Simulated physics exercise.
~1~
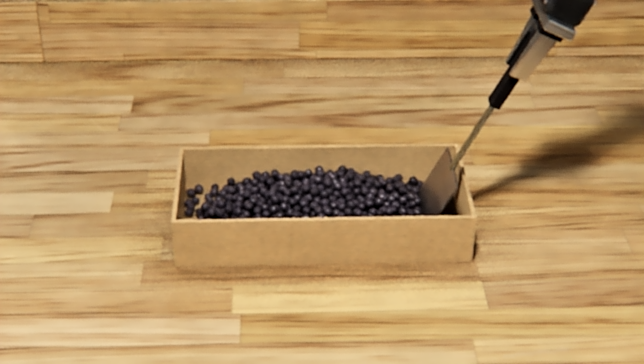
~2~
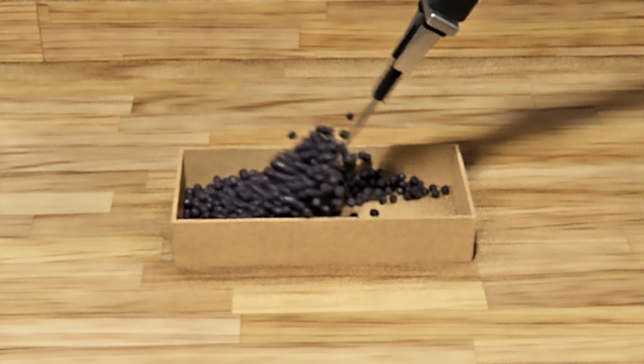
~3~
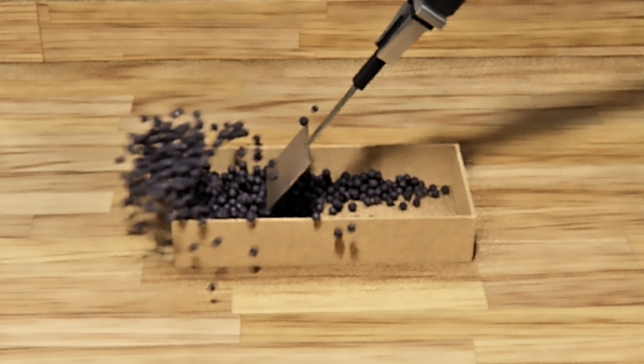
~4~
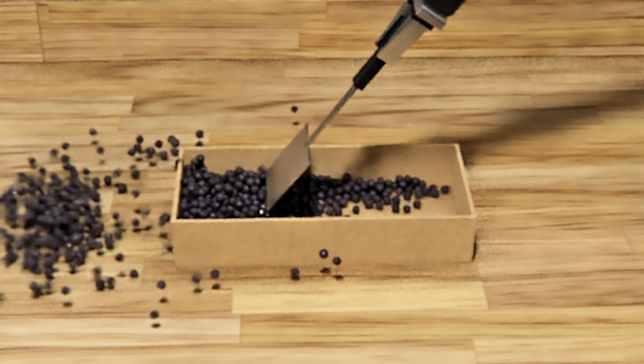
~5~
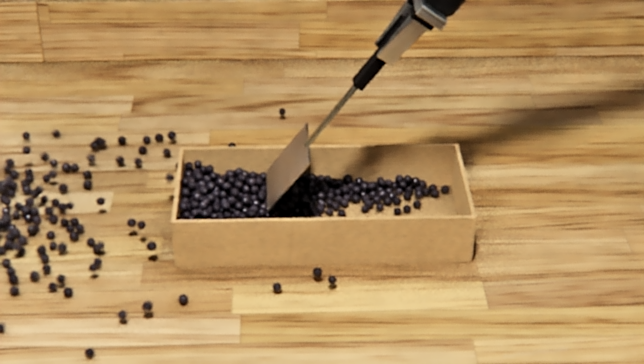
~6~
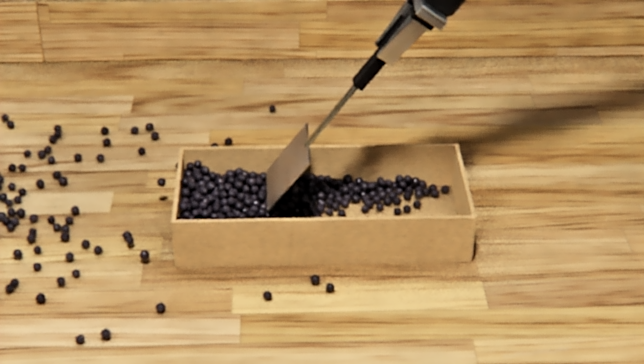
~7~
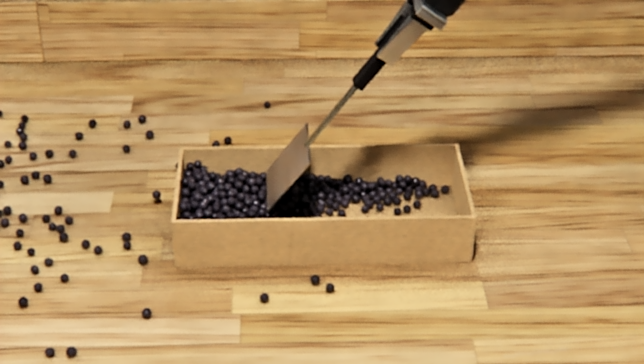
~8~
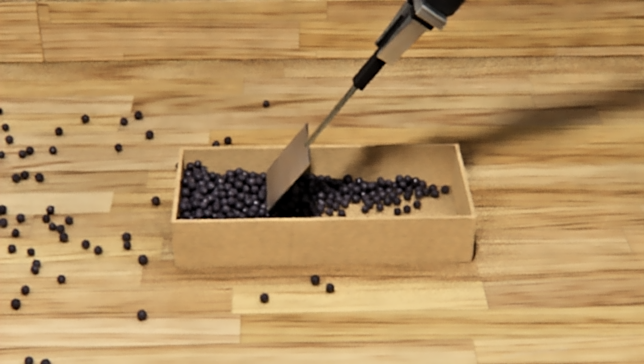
Dark beads flying over the left end of a tray as a robot's flat blade sweeps through them, scattering across the wooden surface.
